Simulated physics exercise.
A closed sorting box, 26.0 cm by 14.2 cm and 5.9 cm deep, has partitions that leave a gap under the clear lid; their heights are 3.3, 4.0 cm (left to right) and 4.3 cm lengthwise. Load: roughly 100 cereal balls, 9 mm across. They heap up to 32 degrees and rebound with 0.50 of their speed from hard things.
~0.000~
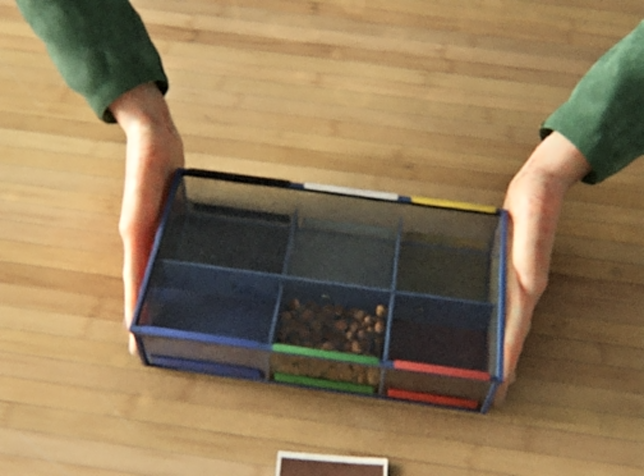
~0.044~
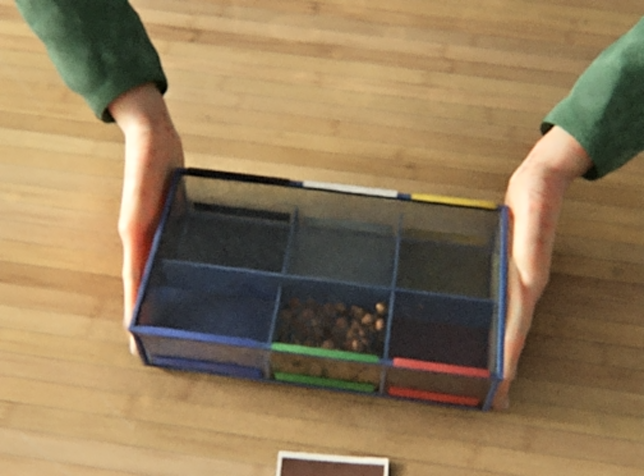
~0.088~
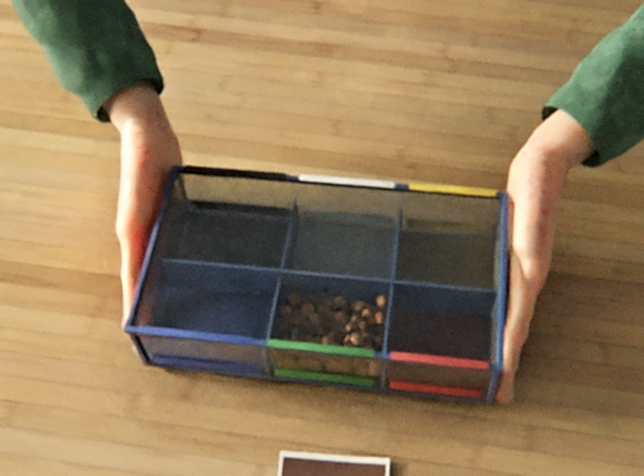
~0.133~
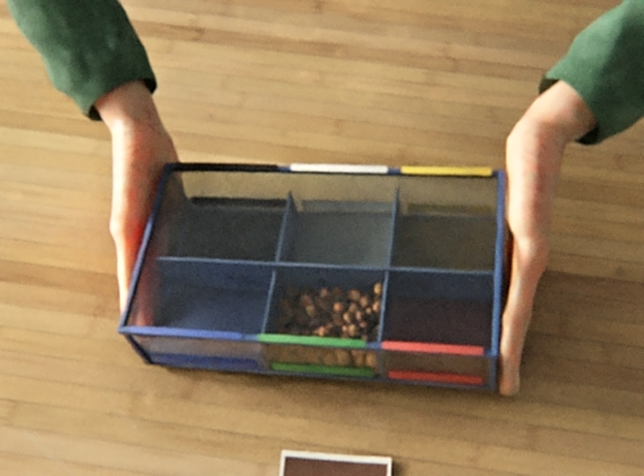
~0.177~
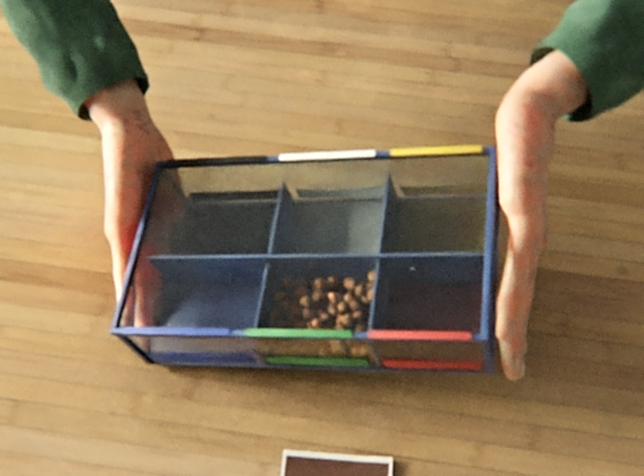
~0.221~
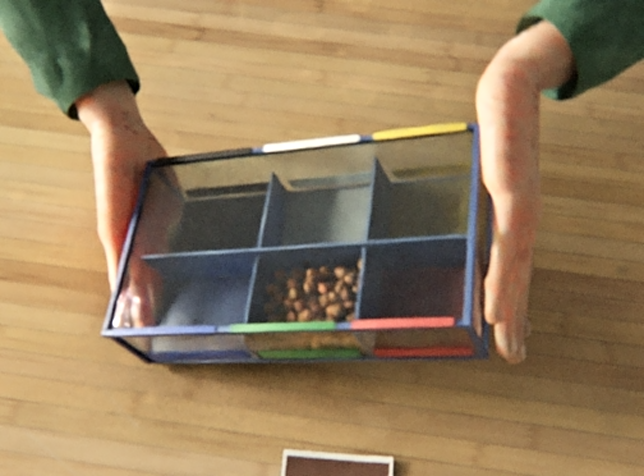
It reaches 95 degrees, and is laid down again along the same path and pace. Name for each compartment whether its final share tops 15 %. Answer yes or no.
Red: No, blue: Yes, green: Yes, yellow: No, white: No, black: No.
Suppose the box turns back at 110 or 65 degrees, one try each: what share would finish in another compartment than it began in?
Some 85 and 10 per cent.
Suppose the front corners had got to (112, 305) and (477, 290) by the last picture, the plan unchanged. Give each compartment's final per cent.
Red 0; blue 40; green 25; yellow 0; white 0; black 35.
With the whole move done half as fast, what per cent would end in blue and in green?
Then: Blue 65, green 35.
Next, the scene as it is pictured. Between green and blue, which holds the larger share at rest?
It is the blue one.
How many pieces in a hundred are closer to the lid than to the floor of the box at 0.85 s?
Some 70 per cent.
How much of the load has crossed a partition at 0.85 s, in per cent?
Some 30 per cent.
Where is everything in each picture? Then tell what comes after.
In the first picture, box tilt 0 degrees, front corners at (136, 327) and (497, 378); green 100 %.
In the second picture, box tilt 1 degrees, front corners at (135, 327) and (498, 375).
In the third picture, box tilt 4 degrees, front corners at (131, 328) and (497, 366), lowest corner left front.
In the fourth picture, box tilt 10 degrees, front corners at (124, 328) and (492, 351), lowest corner left front.
In the fifth picture, box tilt 16 degrees, front corners at (117, 329) and (482, 336), lowest corner left front.
In the sixth picture, box tilt 22 degrees, front corners at (109, 331) and (465, 321), lowest corner left front; green 100 %. Its pace works out near 140 degrees a second.
After 0.85 s, tilt 94 degrees; blue 30 %, green 70 %.
After 1.27 s, tilt 40 degrees; blue 80 %, green 20 %.
After 1.77 s, tilt 0 degrees; blue 80 %, green 20 %.
In the end, at 2.2 s, red 0 %, blue 80 %, green 20 %, yellow 0 %, white 0 %, black 0 %.
